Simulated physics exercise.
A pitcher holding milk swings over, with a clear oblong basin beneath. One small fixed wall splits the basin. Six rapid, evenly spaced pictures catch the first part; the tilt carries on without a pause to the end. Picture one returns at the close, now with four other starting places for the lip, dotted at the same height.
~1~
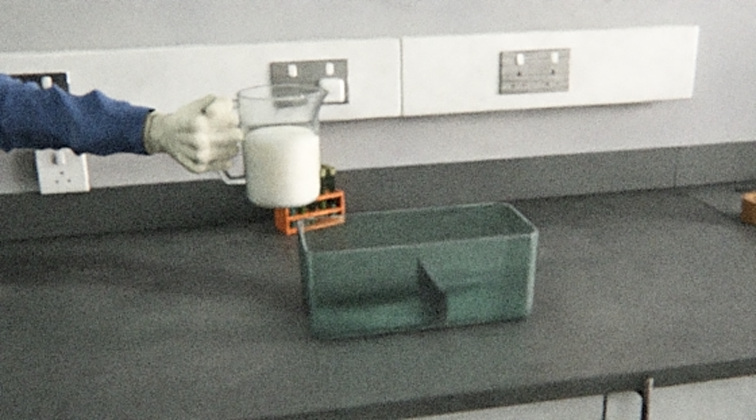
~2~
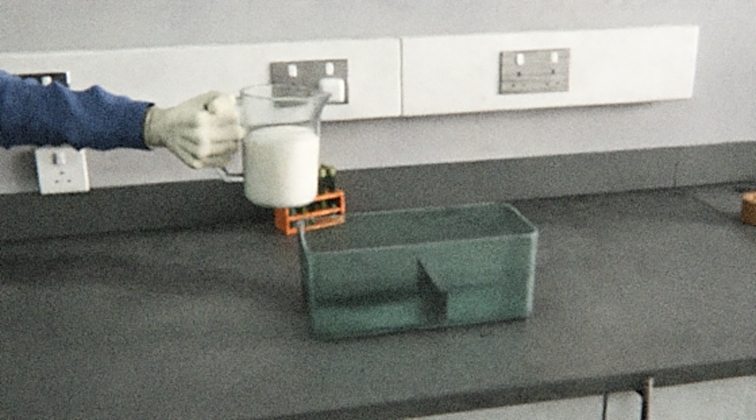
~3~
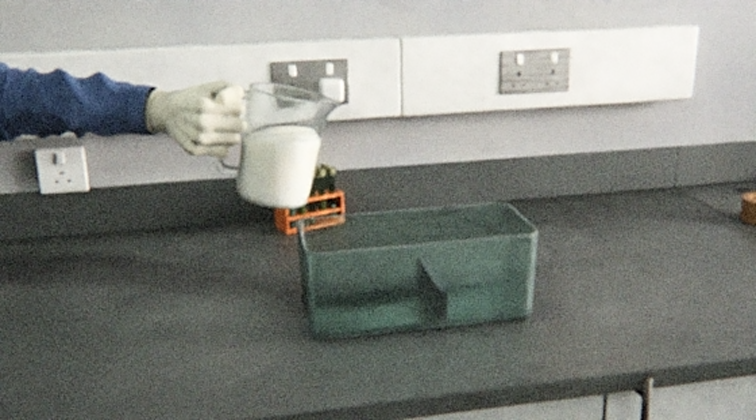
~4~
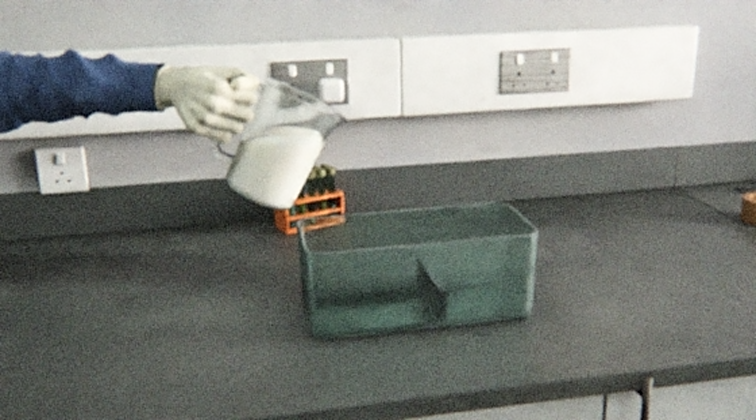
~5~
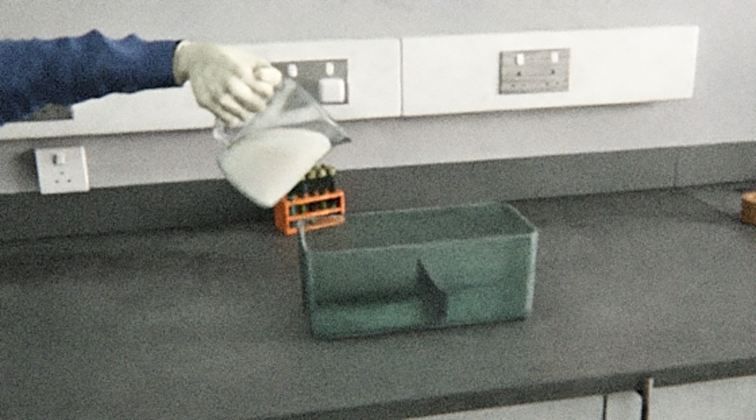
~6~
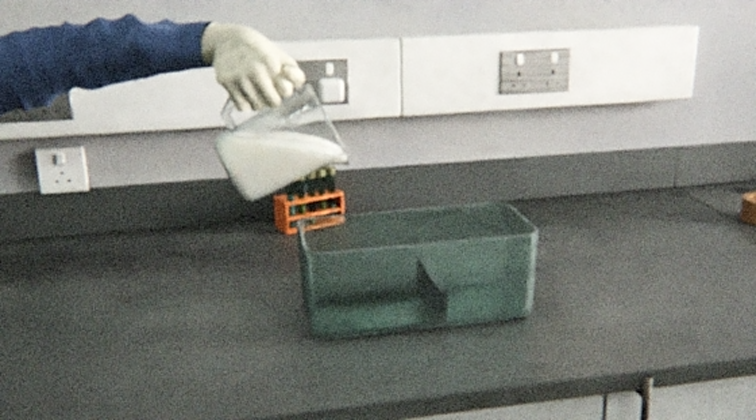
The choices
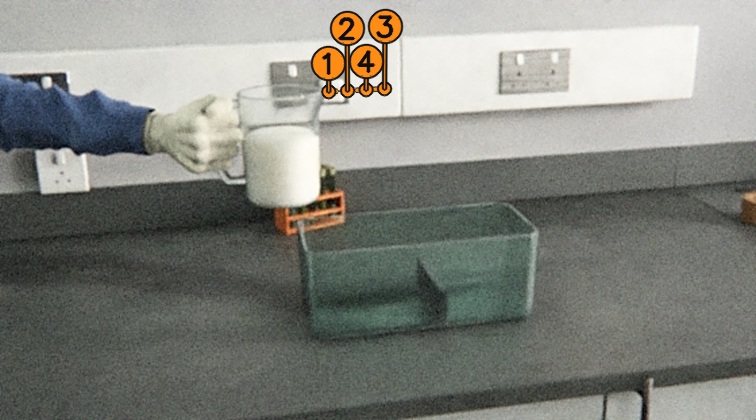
A gloved hand in a blue sleeve held a clear pitcher of milk upright above a greenish see-through basin on a dark counter, then tilted it steeply to the right, the milk still inside.
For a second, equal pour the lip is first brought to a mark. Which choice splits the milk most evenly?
Go for 3.
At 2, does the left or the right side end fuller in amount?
The left one.
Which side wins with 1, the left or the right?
The left one.
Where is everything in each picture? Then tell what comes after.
The first frame shows upright, lip at (328, 91); basin from (311, 337) to (531, 314); top of the wall at (431, 272); nothing has left yet.
The second frame shows tipped about 3°, lip at (331, 94); nothing has left yet.
The third frame shows tipped about 13°, lip at (338, 103); nothing has left yet.
The fourth frame shows tipped about 28°, lip at (347, 119); nothing has left yet.
The fifth frame shows tipped about 45°, lip at (351, 140); nothing has left yet.
The sixth frame shows tipped about 65°, lip at (348, 163); nothing has left yet.
In orange, 1 at (328, 91); 2 at (347, 90); 3 at (384, 88); 4 at (366, 89).
With 1, about 90 % ends left of the wall and 7 % right of it; 3 % is lost outside.
With 2, about 90 % ends left of the wall and 5 % right of it; 5 % is lost outside.
With 3, about 57 % ends left of the wall and 42 % right of it.
With 4, about 89 % ends left of the wall and 3 % right of it; 9 % is lost outside.
